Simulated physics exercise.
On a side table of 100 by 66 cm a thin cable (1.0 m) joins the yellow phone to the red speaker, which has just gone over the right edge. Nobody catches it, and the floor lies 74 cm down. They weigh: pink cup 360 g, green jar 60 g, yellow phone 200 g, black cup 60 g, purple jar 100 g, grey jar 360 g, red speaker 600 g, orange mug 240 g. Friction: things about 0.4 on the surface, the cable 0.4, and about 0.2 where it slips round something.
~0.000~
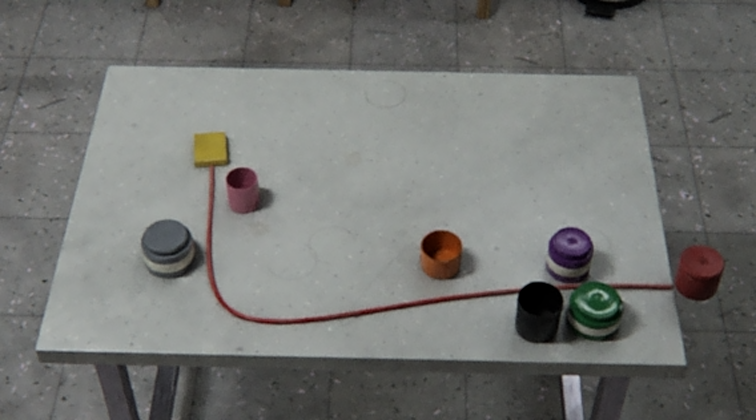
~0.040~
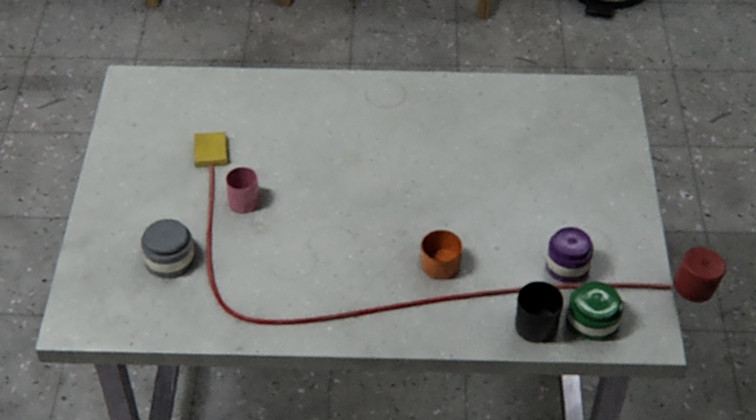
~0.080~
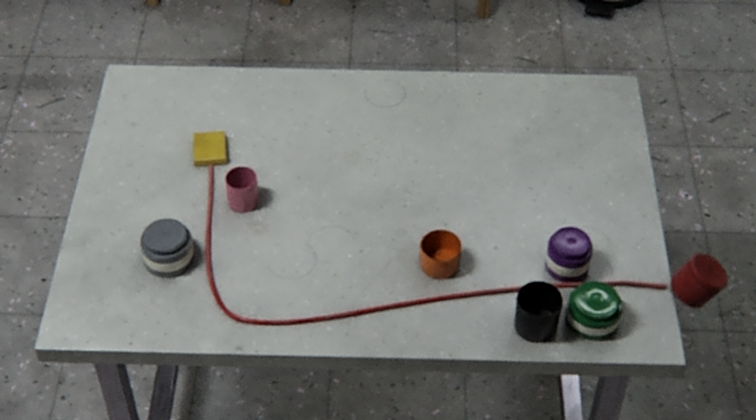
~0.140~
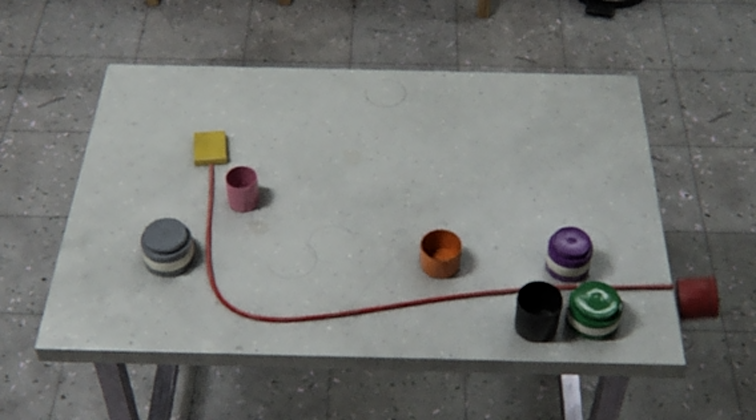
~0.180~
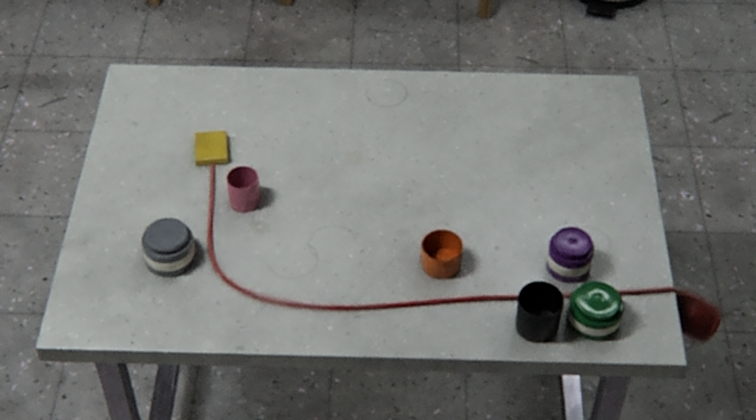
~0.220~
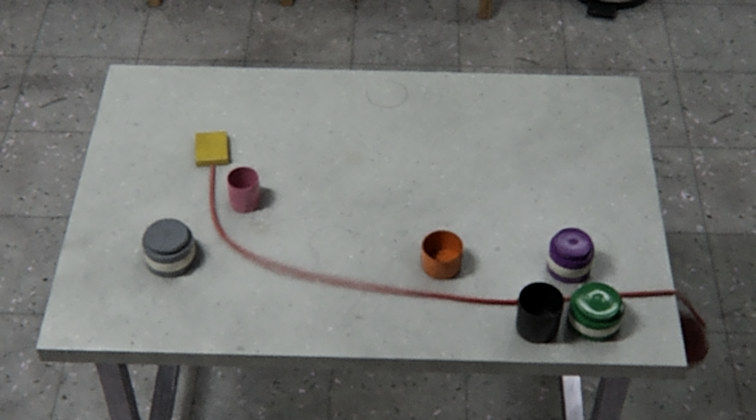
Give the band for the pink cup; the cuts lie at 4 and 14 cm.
Result: Pink cup slides into the middle band.
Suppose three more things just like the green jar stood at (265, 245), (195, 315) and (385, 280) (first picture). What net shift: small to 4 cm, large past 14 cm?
In turn: Large, small, large.
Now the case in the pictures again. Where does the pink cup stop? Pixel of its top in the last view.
At about (279, 170).
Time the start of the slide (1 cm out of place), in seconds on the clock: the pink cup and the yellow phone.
Pink cup 0.32 s, yellow phone 0.30 s.
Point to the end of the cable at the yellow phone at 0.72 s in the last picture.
At about (415, 293).
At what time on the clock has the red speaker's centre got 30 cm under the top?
About: 0.36 s.
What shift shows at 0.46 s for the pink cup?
About: Pink cup 6 cm.
At 0.5 s, the cable's tail end at (264, 212); pink cup 6 cm off its start, yellow phone 16 cm off its start, red speaker over the edge.
At 0.7 s, the cable's tail end at (415, 293); pink cup 6 cm off its start, yellow phone 44 cm off its start, red speaker over the edge.
At 1.0 s, the cable's tail end at (528, 311); pink cup 6 cm off its start at (279, 170), yellow phone 62 cm off its start at (509, 316), red speaker over the edge.
At 1.2 s, the cable's tail end at (530, 312); pink cup 6 cm off its start, yellow phone 63 cm off its start, red speaker over the edge.
At 2.4 s, the cable's tail end at (530, 312); pink cup 6 cm off its start at (279, 170), yellow phone 63 cm off its start at (511, 317), red speaker over the edge, black cup 4 cm off its start at (565, 307).
